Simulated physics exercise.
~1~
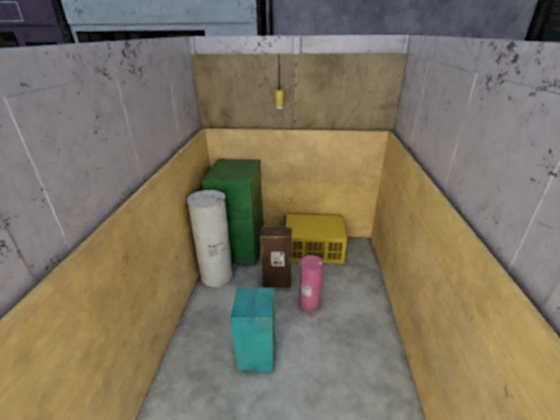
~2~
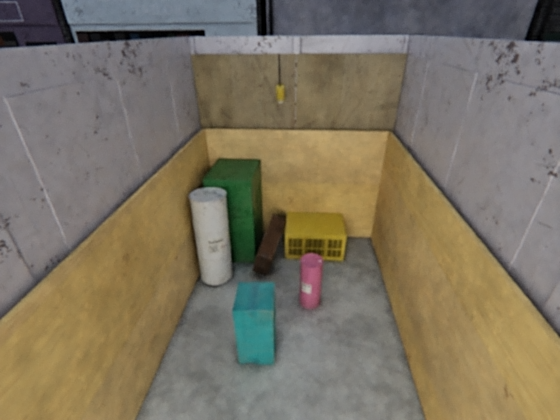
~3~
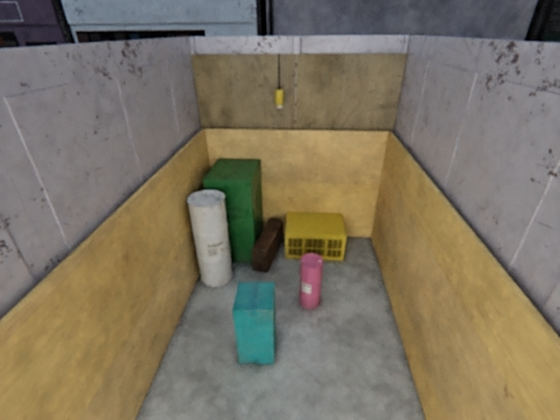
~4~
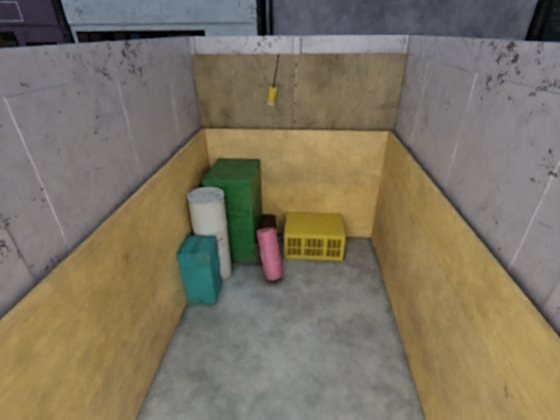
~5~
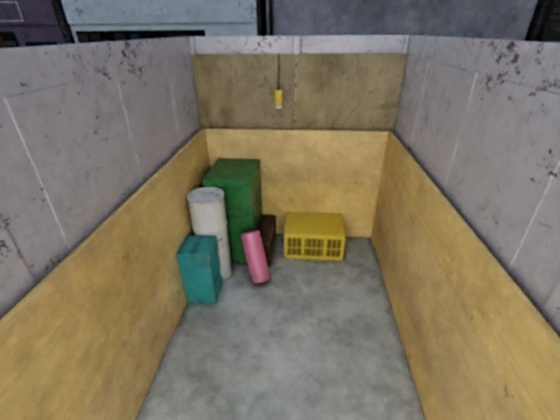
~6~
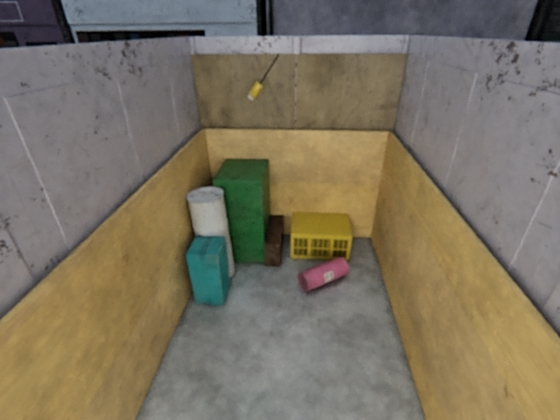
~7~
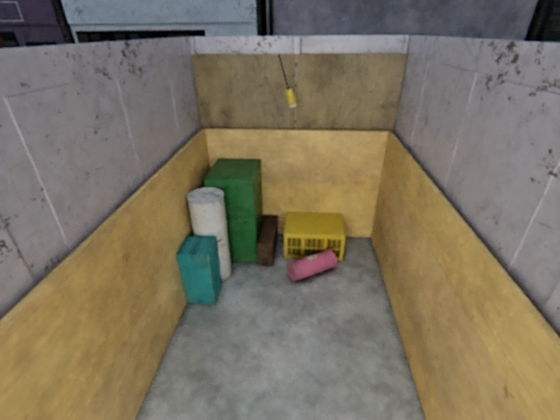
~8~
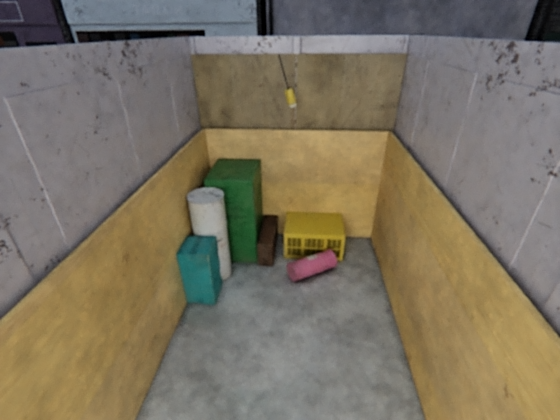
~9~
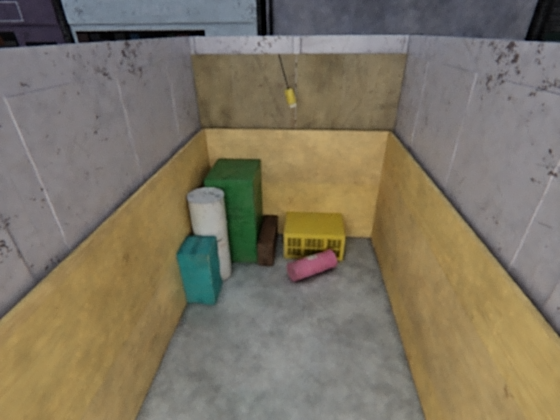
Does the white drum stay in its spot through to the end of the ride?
Yes, the white drum holds its spot on the left beside the green appliance. It is still upright there when everything settles, with the turquoise box now in front of it.
